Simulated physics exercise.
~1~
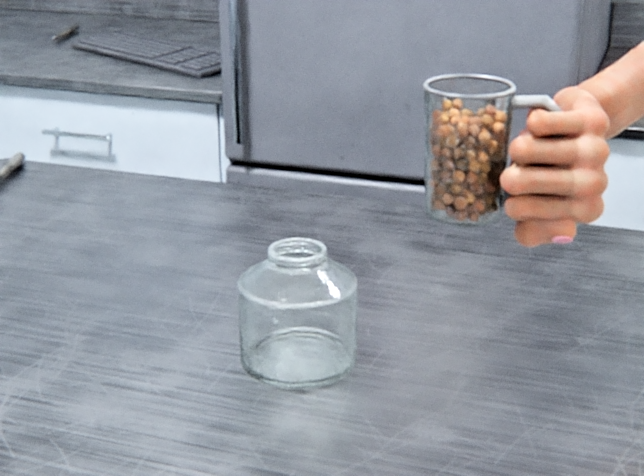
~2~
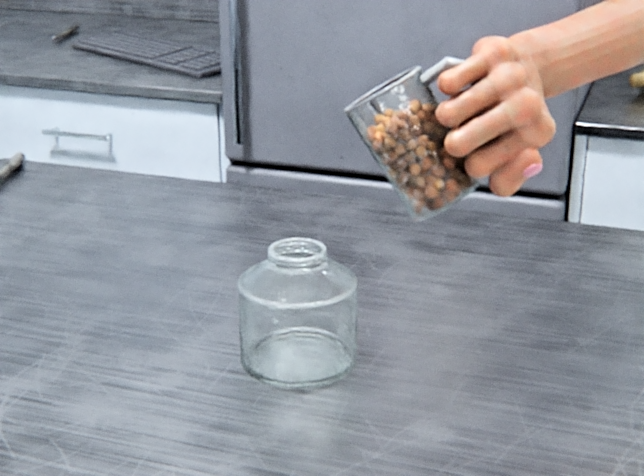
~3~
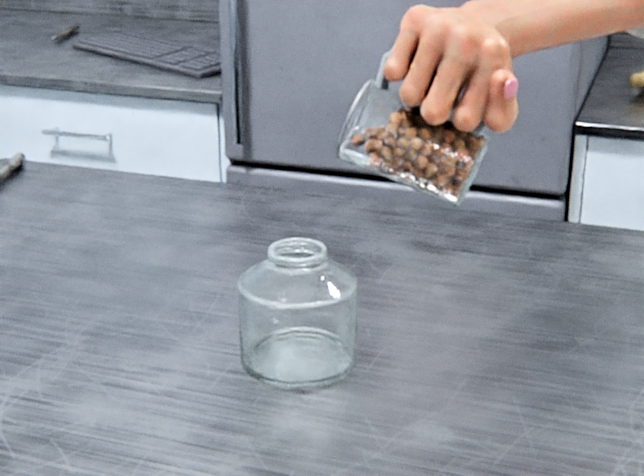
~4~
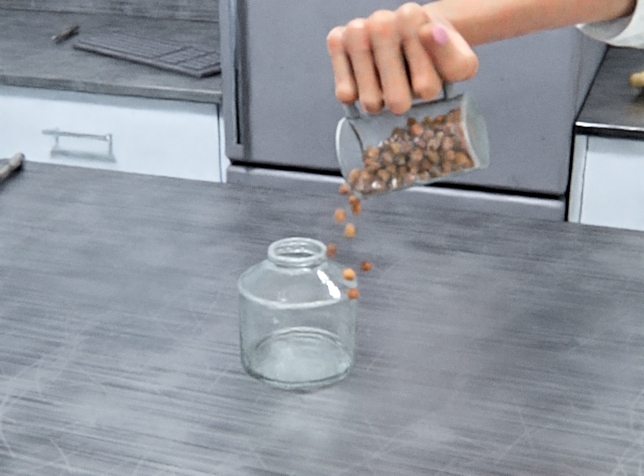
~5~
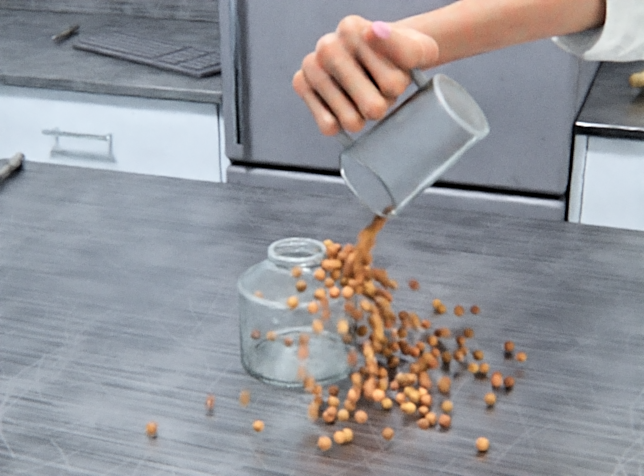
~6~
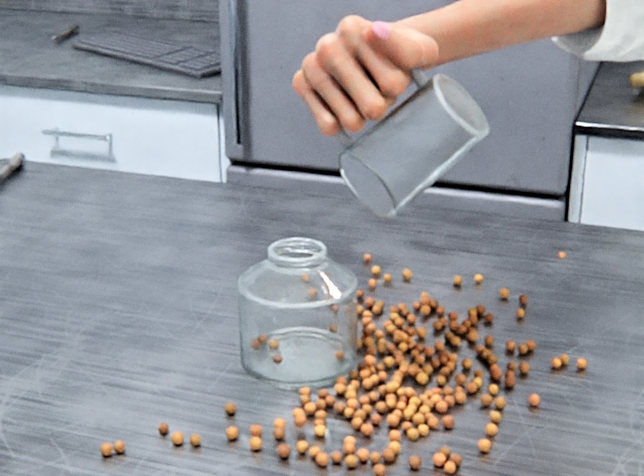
A hand tips a clear cup of brown balls, spilling them beside a glass jar.
